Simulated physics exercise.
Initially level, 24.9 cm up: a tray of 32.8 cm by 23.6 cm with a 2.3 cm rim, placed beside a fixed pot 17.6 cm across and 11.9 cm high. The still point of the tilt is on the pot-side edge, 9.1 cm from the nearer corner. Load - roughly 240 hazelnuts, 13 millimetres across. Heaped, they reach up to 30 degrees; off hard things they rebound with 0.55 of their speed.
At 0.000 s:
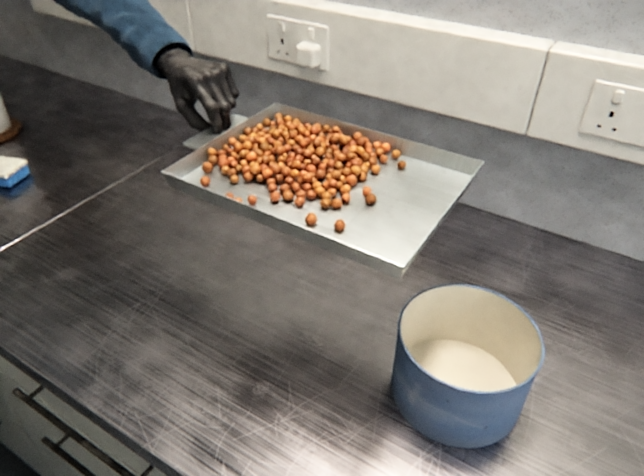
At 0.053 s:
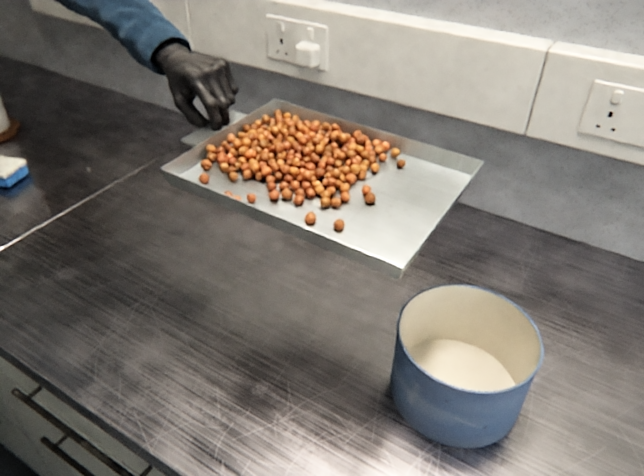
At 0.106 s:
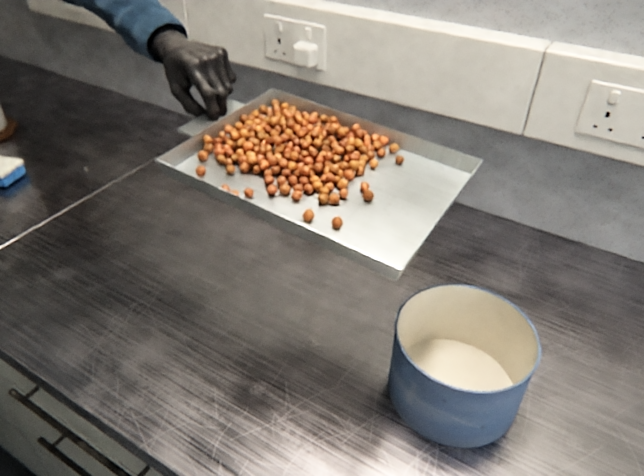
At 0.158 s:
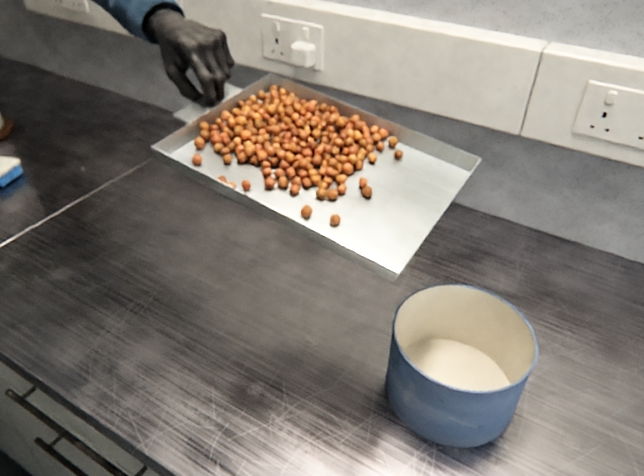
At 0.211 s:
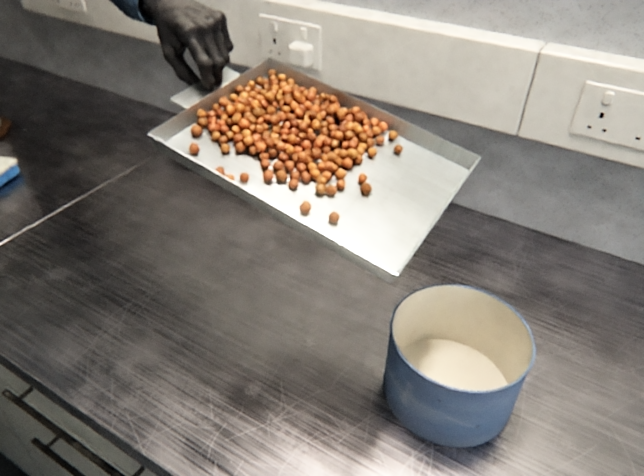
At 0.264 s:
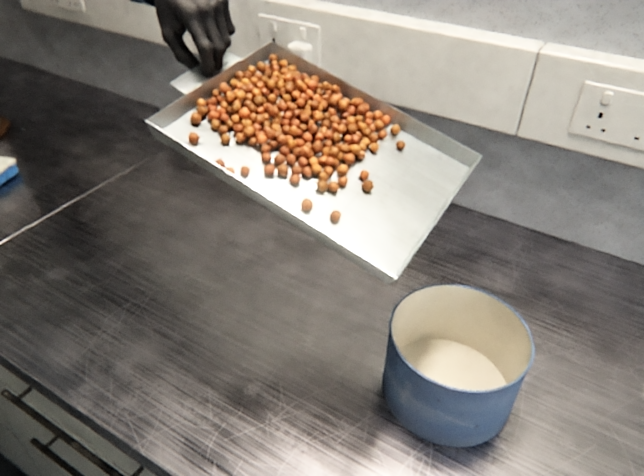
On a dark, scratched kitchen worktop seen from above at an angle, white sockets line the pale splashback behind. A shallow silvery tray heaped with round orange-brown nuts lies at the back, a blue pot with a cream interior and pale contents stands at lower right, and a dark hand in a blue sleeve grips the tray's far left end. The hand lifts that end, slowly then faster, tilting the tray moderately towards the right while the nuts stay bunched and the view shifts very slightly.
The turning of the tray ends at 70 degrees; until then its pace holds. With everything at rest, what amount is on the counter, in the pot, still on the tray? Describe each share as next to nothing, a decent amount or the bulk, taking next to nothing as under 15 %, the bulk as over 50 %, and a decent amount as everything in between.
Counter - a decent amount; pot - a decent amount; tray - a decent amount.
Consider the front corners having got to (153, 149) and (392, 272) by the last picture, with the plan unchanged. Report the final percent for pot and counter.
Pot: 10, counter: 70.
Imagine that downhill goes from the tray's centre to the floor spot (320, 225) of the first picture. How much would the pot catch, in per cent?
Around 0 percent of them.
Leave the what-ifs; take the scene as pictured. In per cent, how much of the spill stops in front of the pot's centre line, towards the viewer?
Share: Roughly 90 %.
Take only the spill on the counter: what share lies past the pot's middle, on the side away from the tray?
I reckon around 70 per cent.
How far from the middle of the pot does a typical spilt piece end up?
Distance: Around 26 cm.
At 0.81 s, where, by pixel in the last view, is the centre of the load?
By then the middle of the load sits around (414, 235).
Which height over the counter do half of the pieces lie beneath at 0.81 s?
Height: Around 28 cm.
Then, at 0.59 s, tilt 42 degrees; the tray holds 100 %, the pot 0 %.
After 0.81 s, tilt 60 degrees; the tray holds 80 %, the pot 0 %.
After 1.15 s, tilt 70 degrees; the tray holds 40 %, the pot 25 %.
At rest (2.9 s), counter 35 %, pot 35 %, tray 35 %.
